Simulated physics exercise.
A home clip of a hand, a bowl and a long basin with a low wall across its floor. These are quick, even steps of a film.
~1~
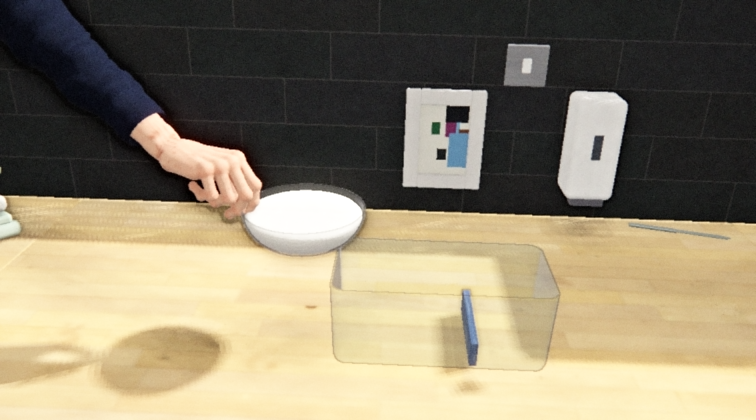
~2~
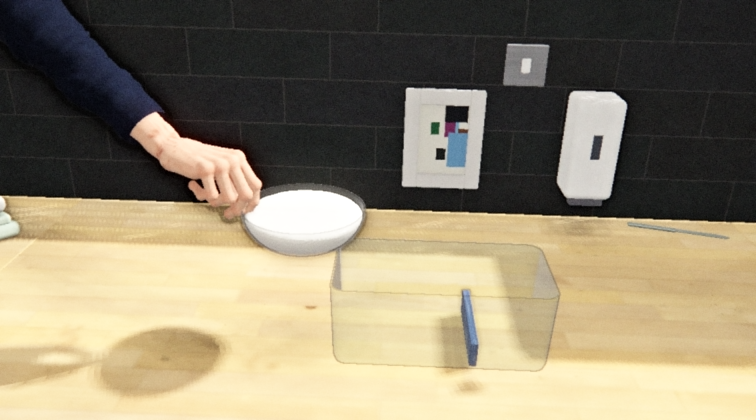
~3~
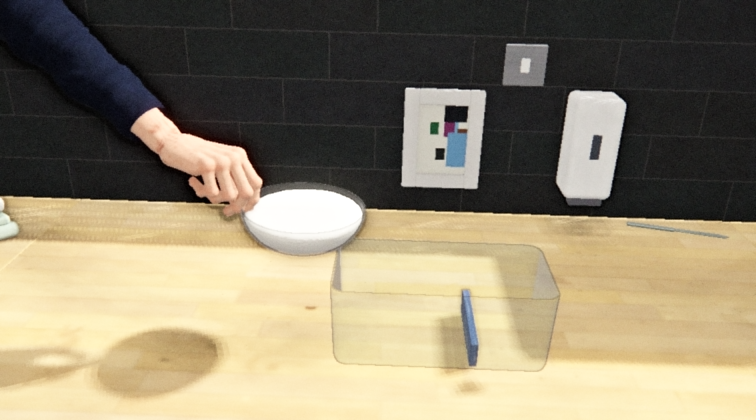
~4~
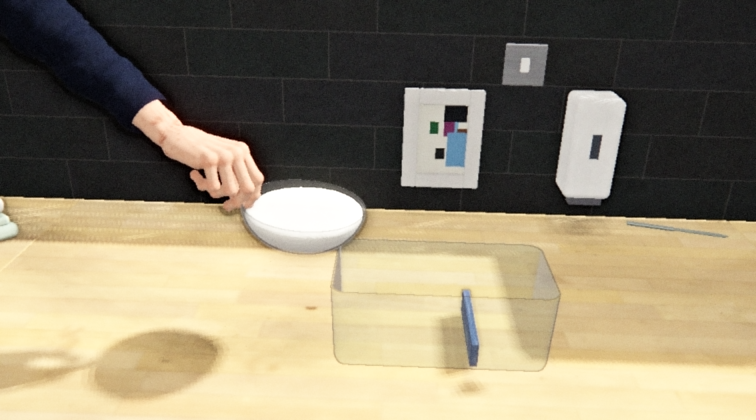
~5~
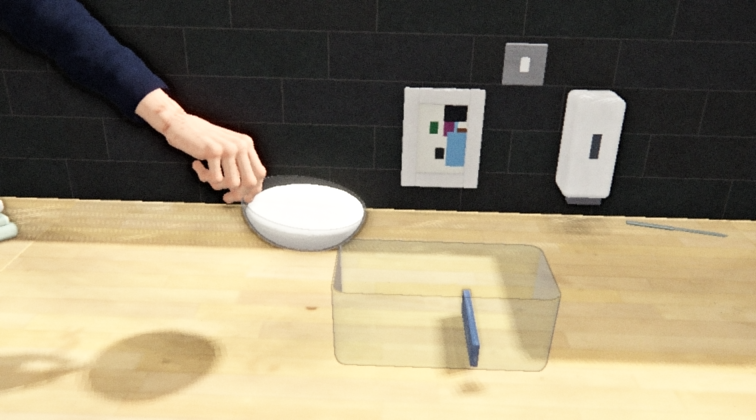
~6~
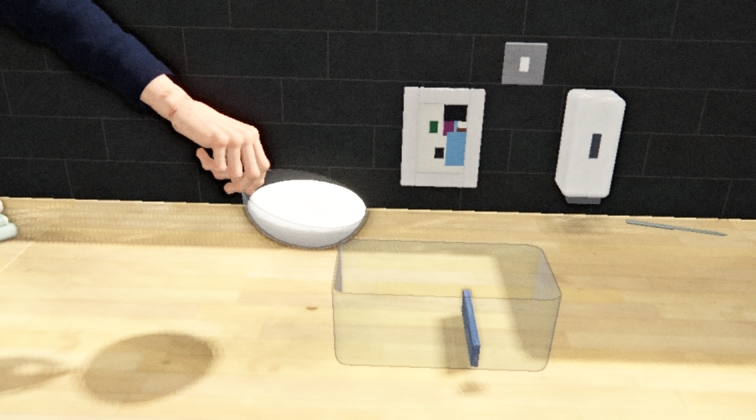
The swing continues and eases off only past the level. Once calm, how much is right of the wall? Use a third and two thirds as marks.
It comes to under a third.
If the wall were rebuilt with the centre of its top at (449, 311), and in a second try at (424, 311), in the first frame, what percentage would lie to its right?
First some 20, then 75 per cent.
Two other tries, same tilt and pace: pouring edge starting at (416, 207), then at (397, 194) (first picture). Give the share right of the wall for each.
About 60 and 50 per cent.
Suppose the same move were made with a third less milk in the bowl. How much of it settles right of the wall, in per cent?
Close to 10 per cent.
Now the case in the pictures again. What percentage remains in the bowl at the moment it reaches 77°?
Near 20 %.
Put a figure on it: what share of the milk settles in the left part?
About 90 per cent.
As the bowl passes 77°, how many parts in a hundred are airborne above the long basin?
Close to 50 per cent.
A moment on, the tilt is 77° and 18 per cent is still to pour, 32 is left of the wall and 0 right of it.
Next, the tilt is 113° and 0 per cent is still to pour, 91 is left of the wall and 8 right of it.
Then the tilt is 118° and 0 per cent is still to pour, 89 is left of the wall and 10 right of it.
Later the tilt is 118° and 0 per cent is still to pour, 88 is left of the wall and 10 right of it.
In the end 88 per cent lies left of the wall, 10 right of it and 1 outside.
